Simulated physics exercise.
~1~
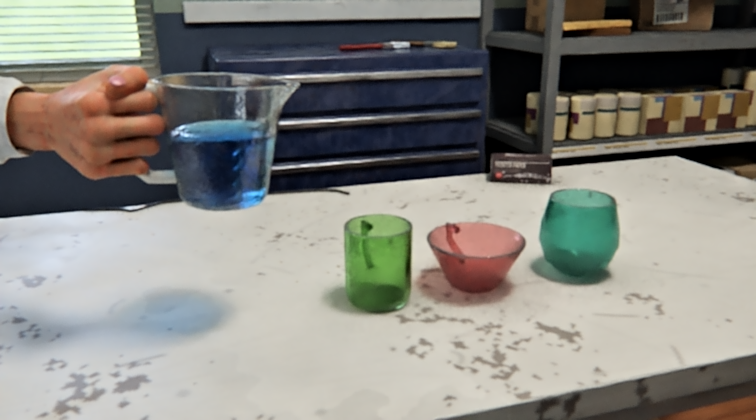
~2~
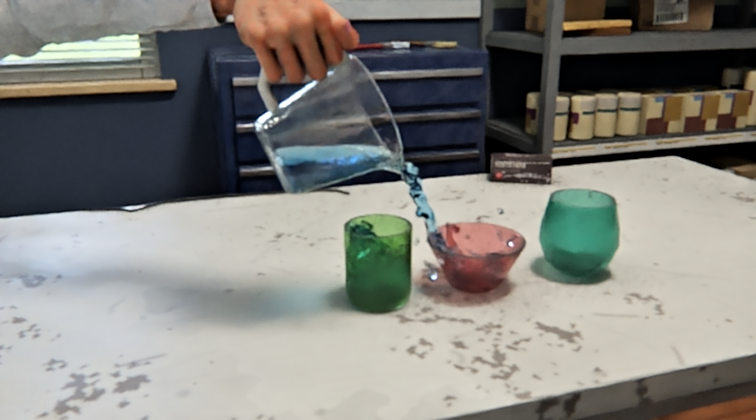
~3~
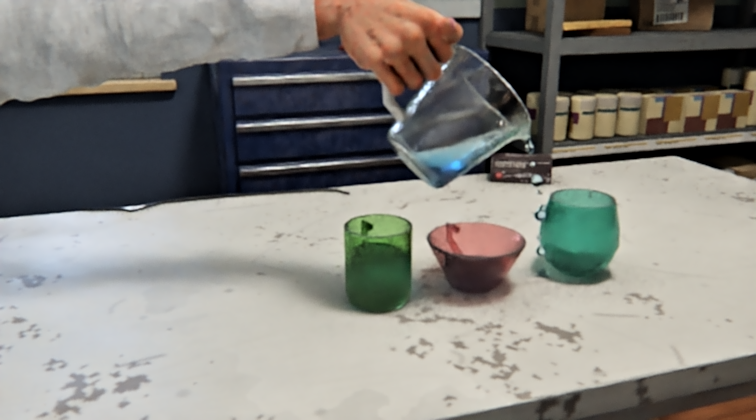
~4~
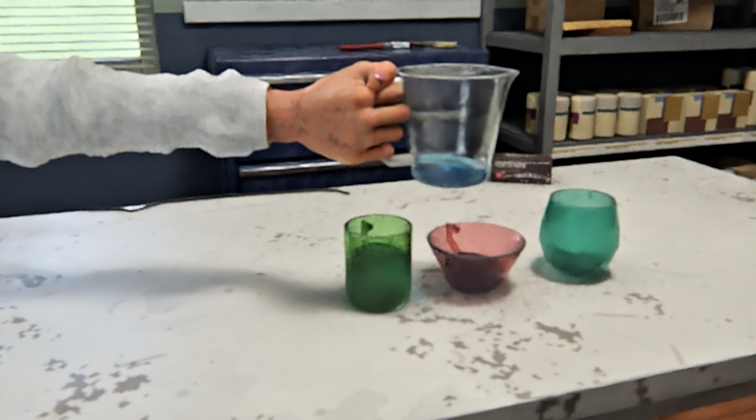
On a worn white table, a hand pours blue water from a jug across three coloured cups.
